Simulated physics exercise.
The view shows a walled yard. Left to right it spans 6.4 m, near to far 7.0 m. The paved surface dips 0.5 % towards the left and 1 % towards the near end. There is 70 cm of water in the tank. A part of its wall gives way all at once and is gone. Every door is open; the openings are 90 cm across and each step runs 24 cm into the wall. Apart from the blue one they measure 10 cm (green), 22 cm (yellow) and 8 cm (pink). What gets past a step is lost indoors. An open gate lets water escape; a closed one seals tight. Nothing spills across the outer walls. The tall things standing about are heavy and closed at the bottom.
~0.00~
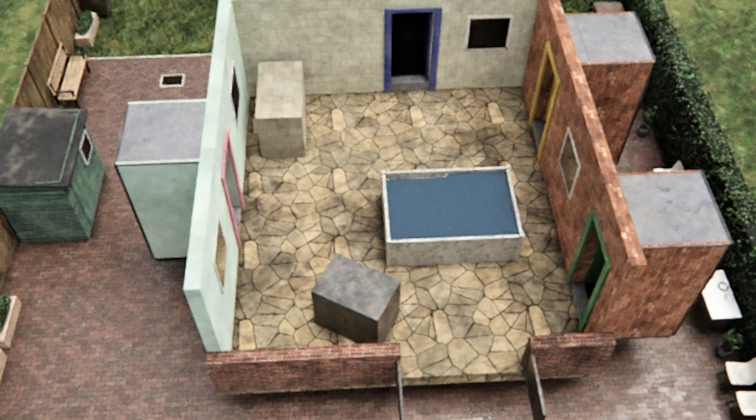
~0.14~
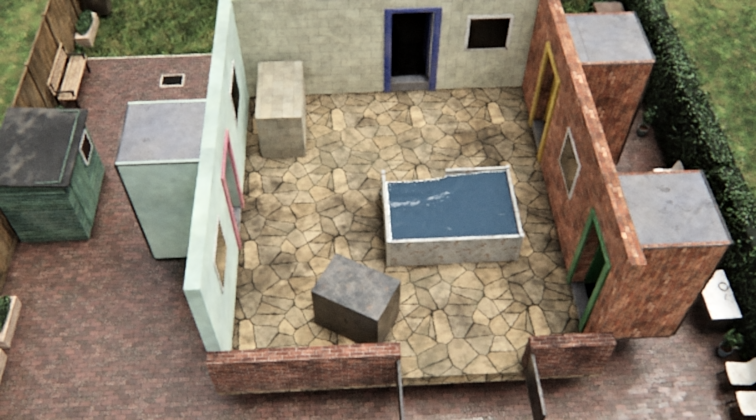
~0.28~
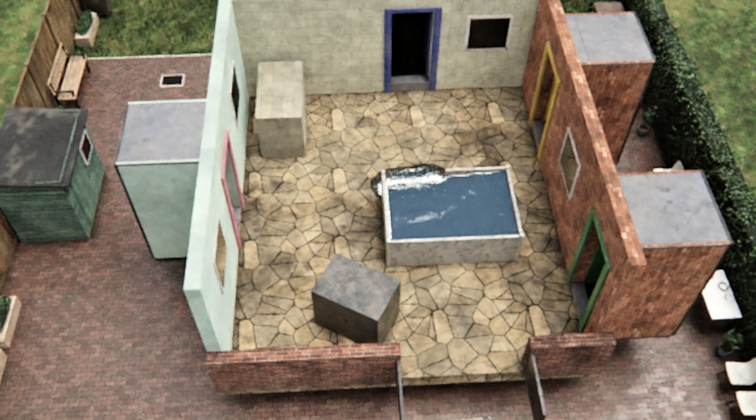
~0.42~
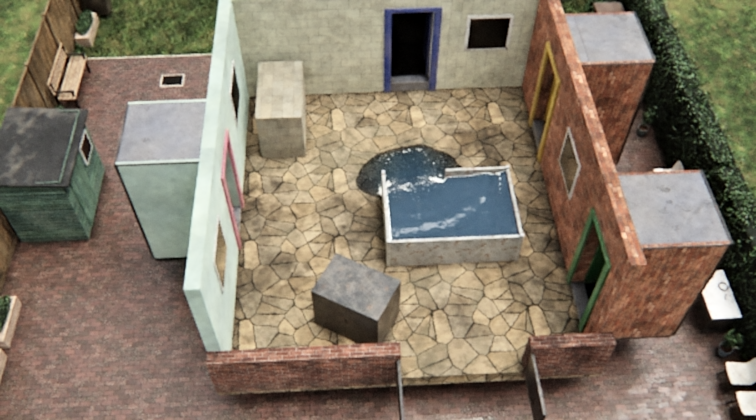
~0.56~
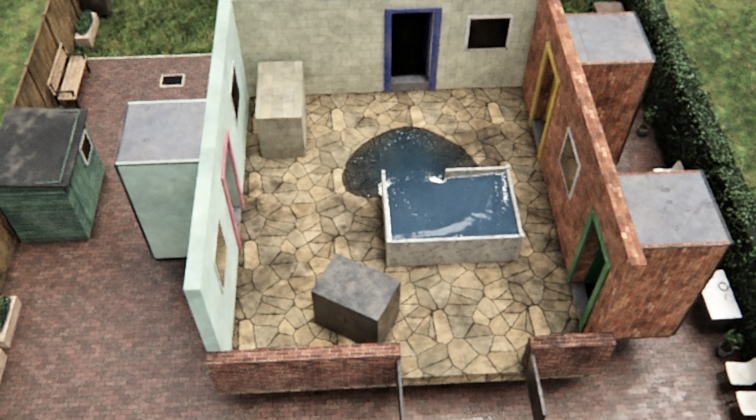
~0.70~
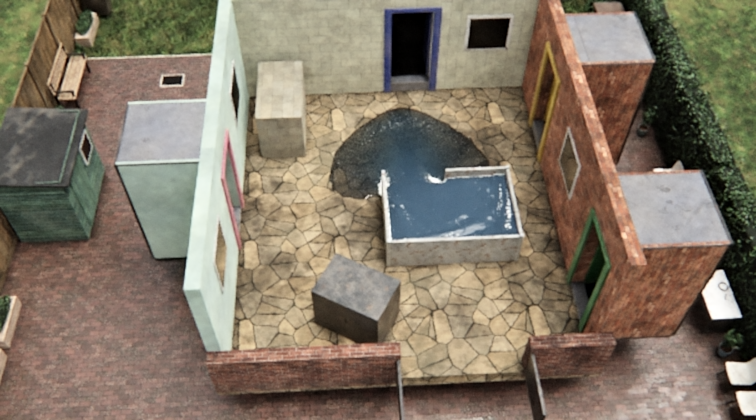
A walled yard paved with irregular tan stone is seen from high above, with brick paving, sheds and a hedge outside. A low tank of blue water sits right of centre, between a dark grey block in front and a pale block at back left, with blue, yellow and green doorways around. Water pours from the tank's far left corner and spreads backward in a dark, rounded pool, while the camera stays still.
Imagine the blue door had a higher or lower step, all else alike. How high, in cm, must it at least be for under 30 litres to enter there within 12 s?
Some 23 cm above the ground.
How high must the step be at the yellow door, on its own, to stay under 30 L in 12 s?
About 7.0 cm at yellow.
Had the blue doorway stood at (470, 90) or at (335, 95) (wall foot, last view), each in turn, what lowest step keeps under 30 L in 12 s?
About 11.5 and 22 cm.
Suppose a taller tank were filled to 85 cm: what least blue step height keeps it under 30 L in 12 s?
About 29 cm.
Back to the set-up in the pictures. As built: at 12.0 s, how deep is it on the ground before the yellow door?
About 4.0 cm.
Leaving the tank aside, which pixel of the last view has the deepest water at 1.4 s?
Near (398, 192).
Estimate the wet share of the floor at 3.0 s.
About 35 per cent.
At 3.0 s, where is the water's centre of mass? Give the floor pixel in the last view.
At about (416, 169).
After 1.4 s water covers 30 % of the floor, deepest (38 cm) near (398, 192); 28 cm at the blue door, 1 litre in over its 25 cm step.
After 3.0 s water covers 35 % of the floor, deepest (30 cm) near (366, 96); 22 cm at the blue door, 15 litres in over its 25 cm step.
After 12.0 s water covers 95 % of the floor, deepest (14 cm) near (231, 374); 5 cm at the blue door, 16 litres in over its 25 cm step.
At the blue door as built, the water arrived by 0.9 s and peaked near 31 cm at 2.0 s.
With a step of 19.5 cm, 65 litres would have come in within the 12 s; with 27 cm, 7 litres. So under 30 litres takes about 23 cm.
